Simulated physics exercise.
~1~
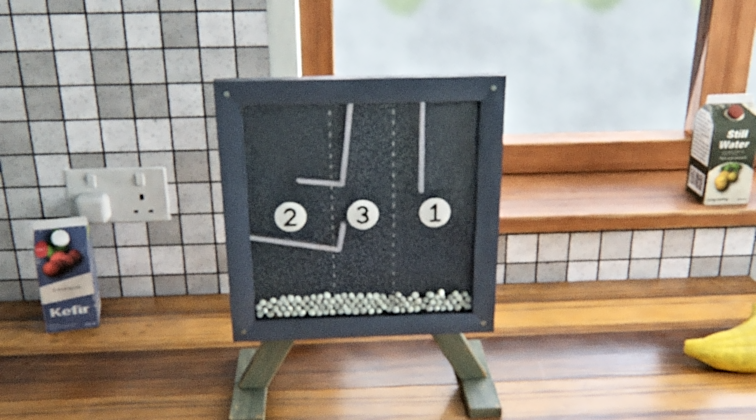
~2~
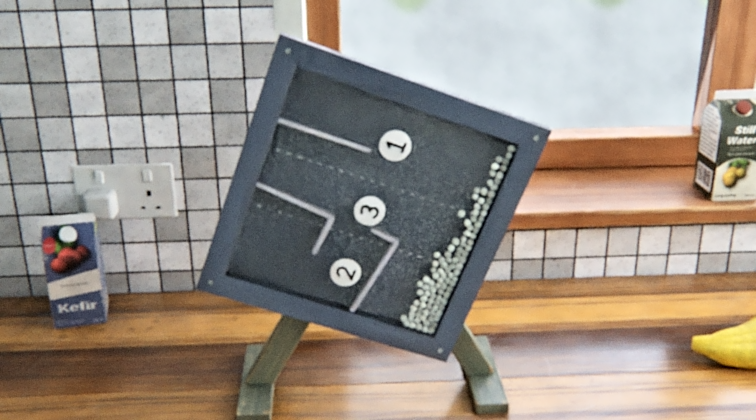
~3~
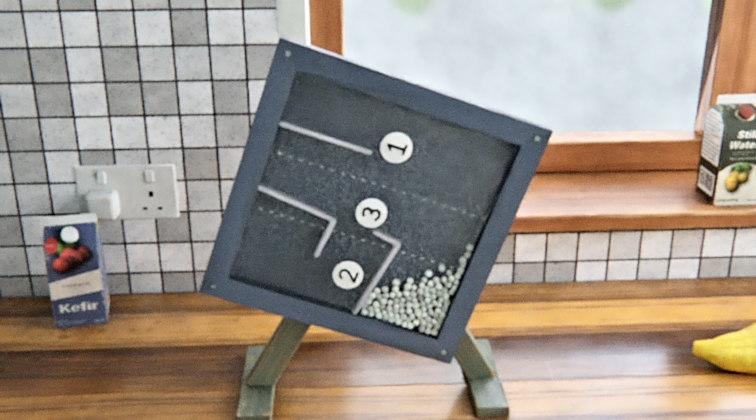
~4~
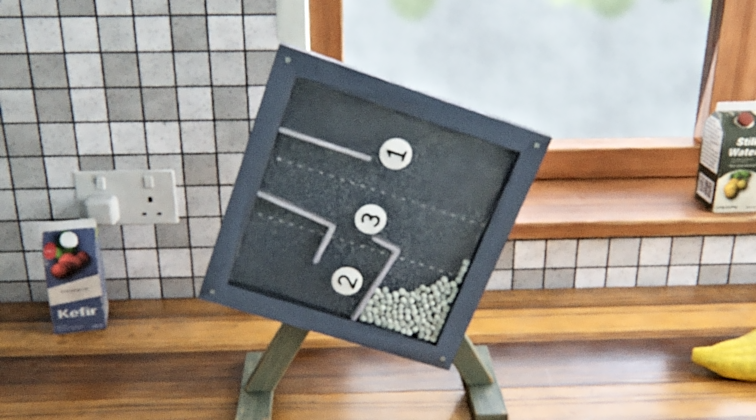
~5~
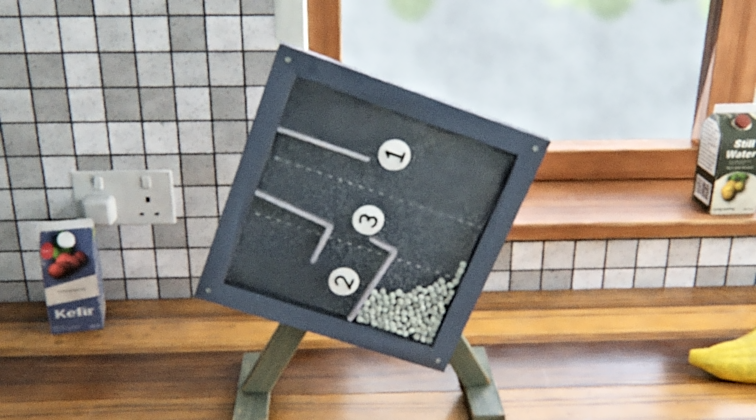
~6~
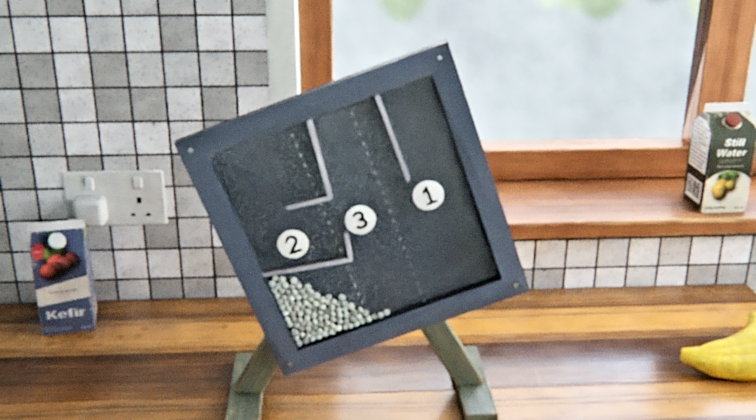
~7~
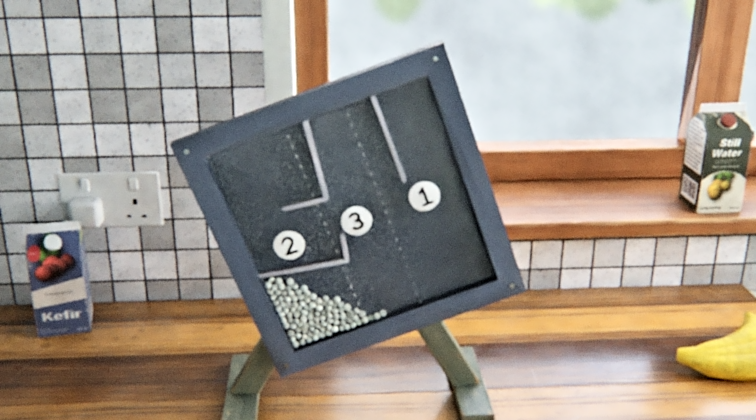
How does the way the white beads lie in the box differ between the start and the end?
At the start they lie in a flat layer along the whole bottom edge. By the end they are heaped towards the left, in the lower left corner of the tilted box.
